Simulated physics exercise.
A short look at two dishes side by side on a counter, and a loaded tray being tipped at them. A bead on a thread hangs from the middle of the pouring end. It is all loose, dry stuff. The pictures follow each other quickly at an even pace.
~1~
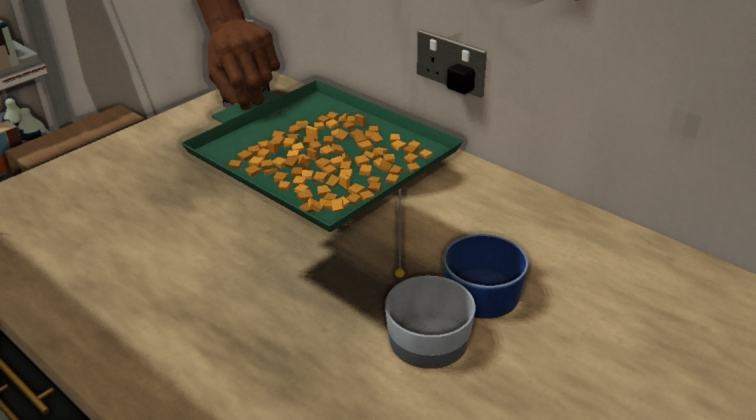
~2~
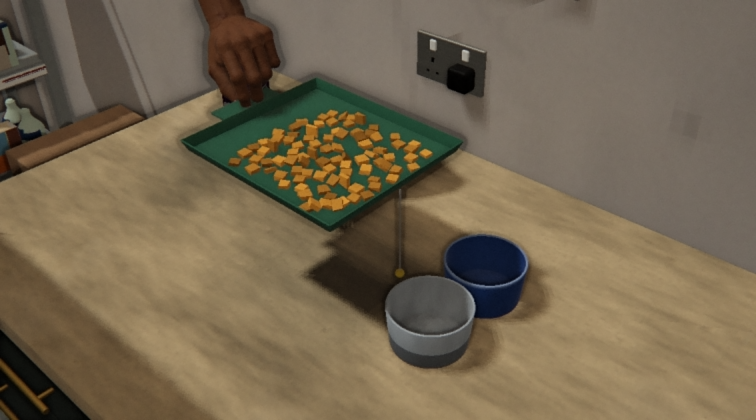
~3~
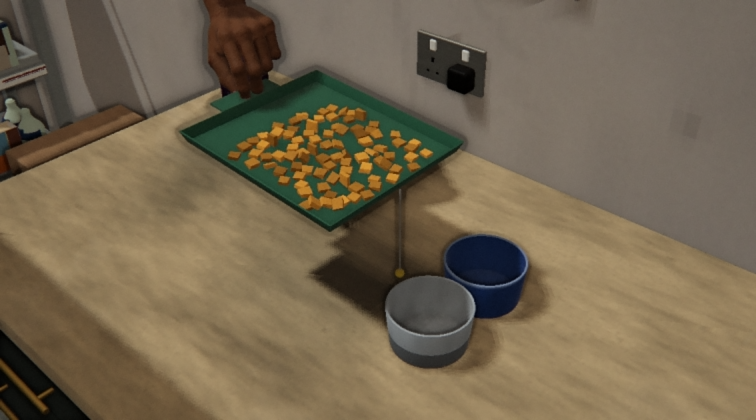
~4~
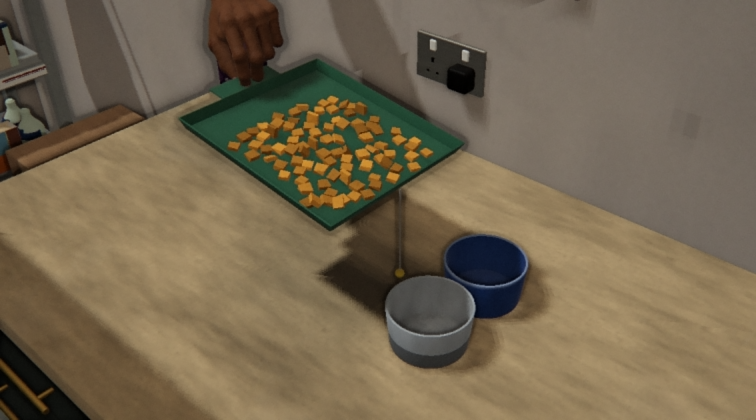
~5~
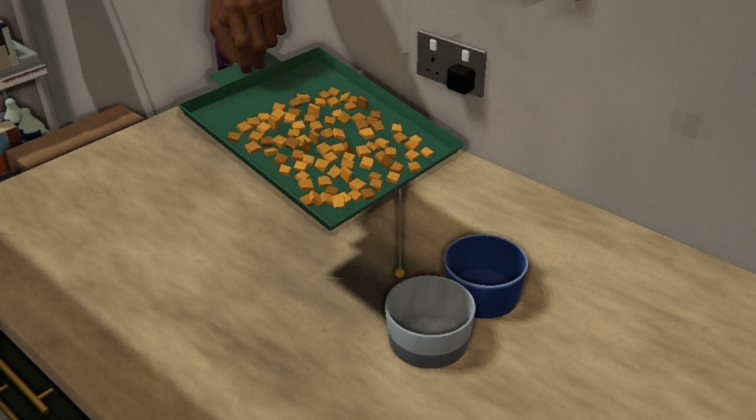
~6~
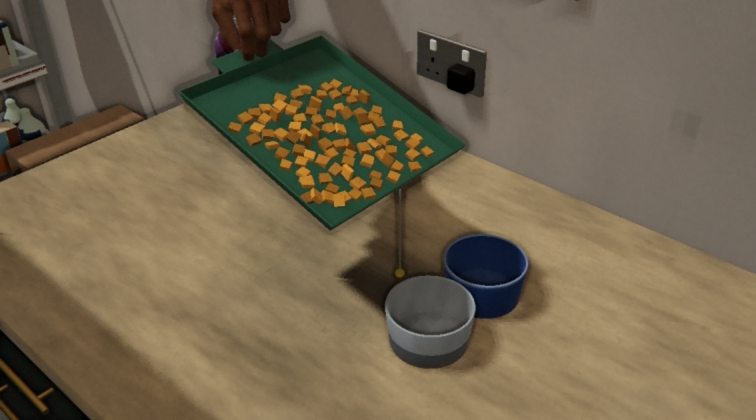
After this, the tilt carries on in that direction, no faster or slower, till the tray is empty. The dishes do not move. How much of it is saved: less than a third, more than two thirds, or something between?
The two hold over two thirds of the load.
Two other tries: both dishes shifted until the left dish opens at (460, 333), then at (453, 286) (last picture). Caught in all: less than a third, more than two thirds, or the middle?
First below one third, then the middle third.
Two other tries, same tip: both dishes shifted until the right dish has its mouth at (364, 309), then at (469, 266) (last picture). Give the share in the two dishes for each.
Near 20 % and 90 %.
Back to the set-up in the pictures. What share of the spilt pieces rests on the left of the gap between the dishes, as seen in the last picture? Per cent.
About 90 per cent.
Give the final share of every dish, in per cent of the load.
The left dish has 40 per cent, the right dish has 30.
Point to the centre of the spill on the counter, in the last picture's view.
At about (379, 388).
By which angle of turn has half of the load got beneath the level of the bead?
Roughly 95°.
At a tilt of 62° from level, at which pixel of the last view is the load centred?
Near (398, 168).
Soon after the last picture, tray tipped steeply; nearly all on the tray; a small part in the air.
A little later, tray tipped past a quarter turn; a stray few on the tray; about a quarter in the left dish; about a quarter in the right dish; a small part outside both; about a quarter in the air.
Later still, tray tipped past a quarter turn; about half in the left dish; about a third in the right dish; about a quarter outside both.
At rest, tray tipped past a quarter turn; about half in the left dish; about a third in the right dish; about a quarter outside both.
